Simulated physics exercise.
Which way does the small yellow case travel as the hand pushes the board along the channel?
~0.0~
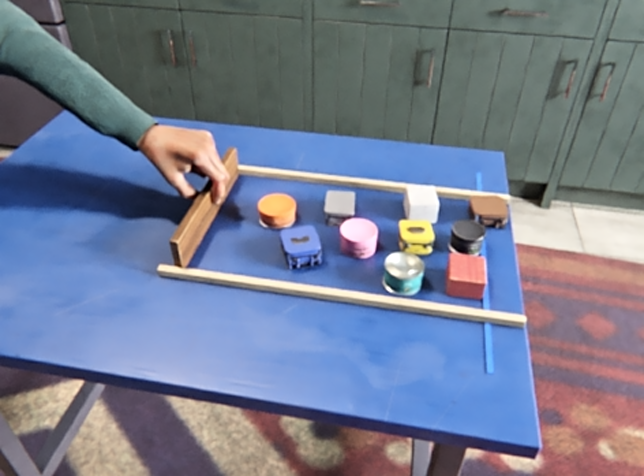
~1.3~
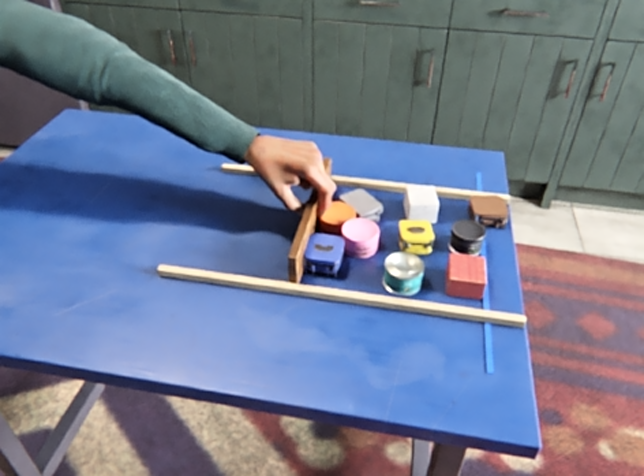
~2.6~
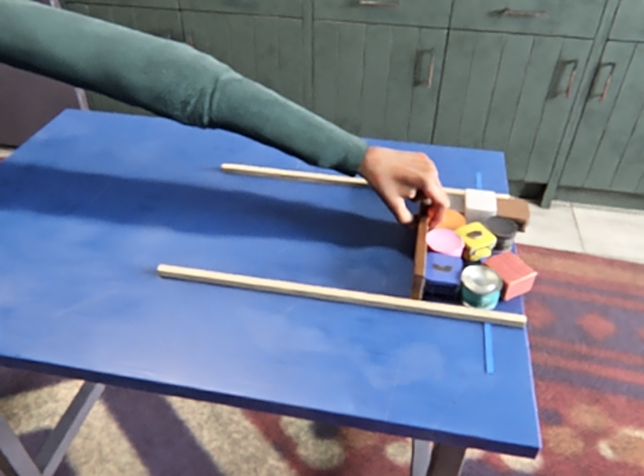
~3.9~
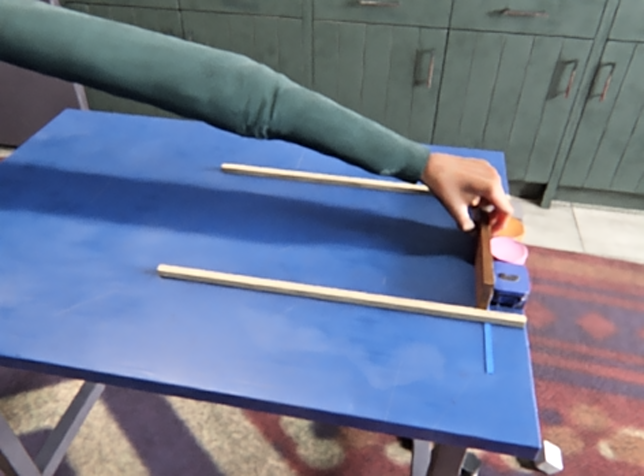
The yellow case moves to the right, towards the end of the table.
